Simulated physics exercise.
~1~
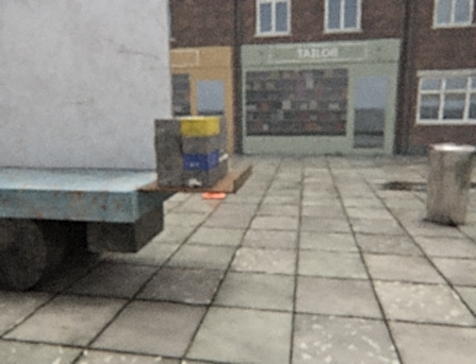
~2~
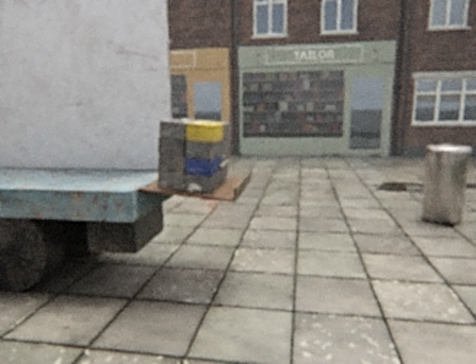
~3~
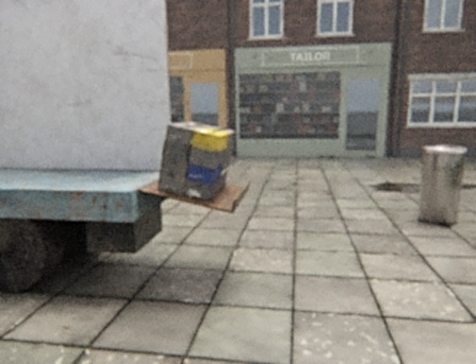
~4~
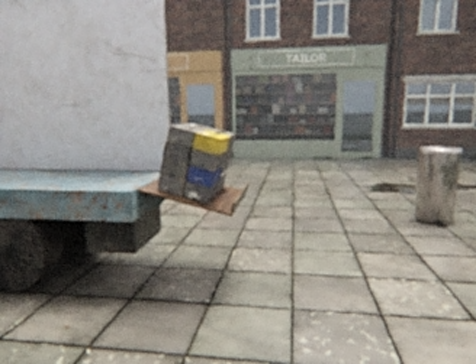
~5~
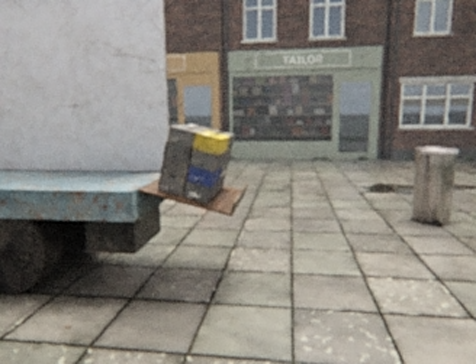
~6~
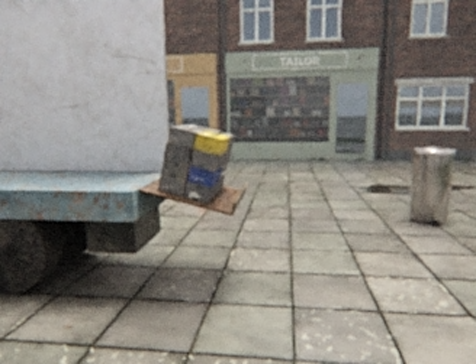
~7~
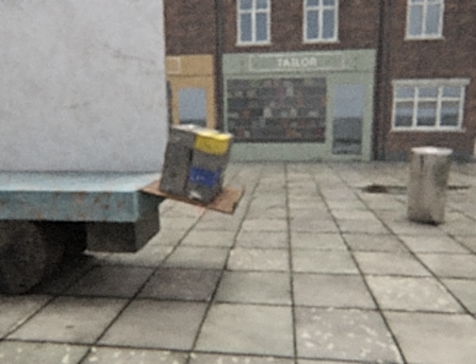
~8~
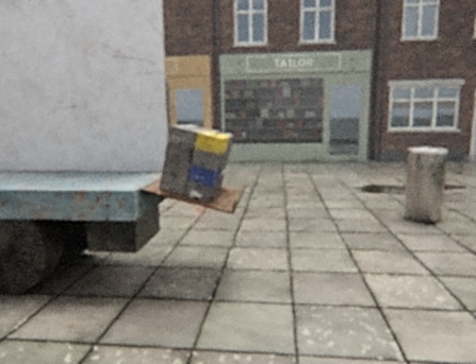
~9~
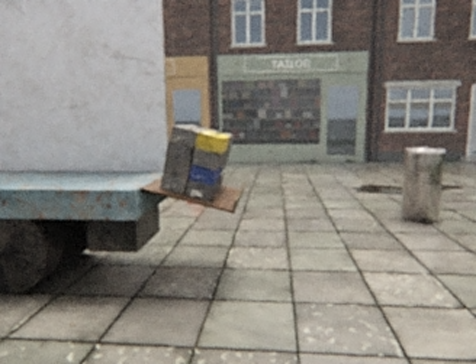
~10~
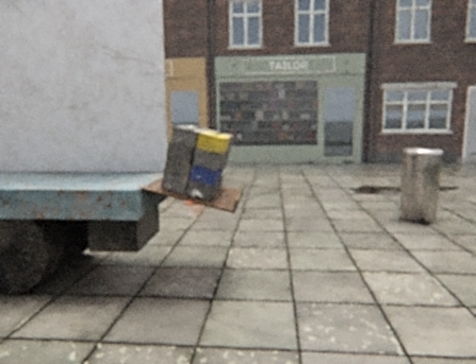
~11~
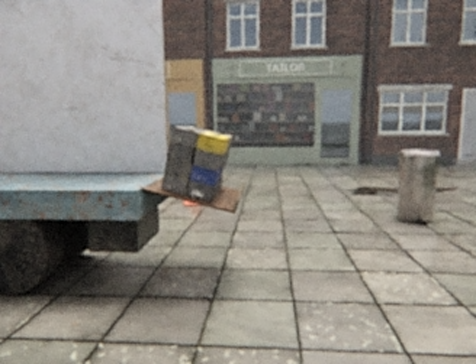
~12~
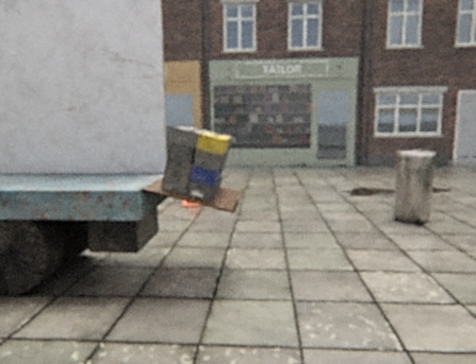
A pale lorry with a blue-edged bed fills the left side of a paved square, seen from ground level behind a small stack of boxes on its brown tail platform. The boxes are mostly grey, with a yellow one on top and a blue one lower down. Behind stand brick buildings and a green tailor's shopfront, with a metal bin at right. The platform tilts down at its outer edge, and the stack leans right with it. The tilting then stops as the view drifts slightly sideways. The boxes stay together, slanted but still aboard.
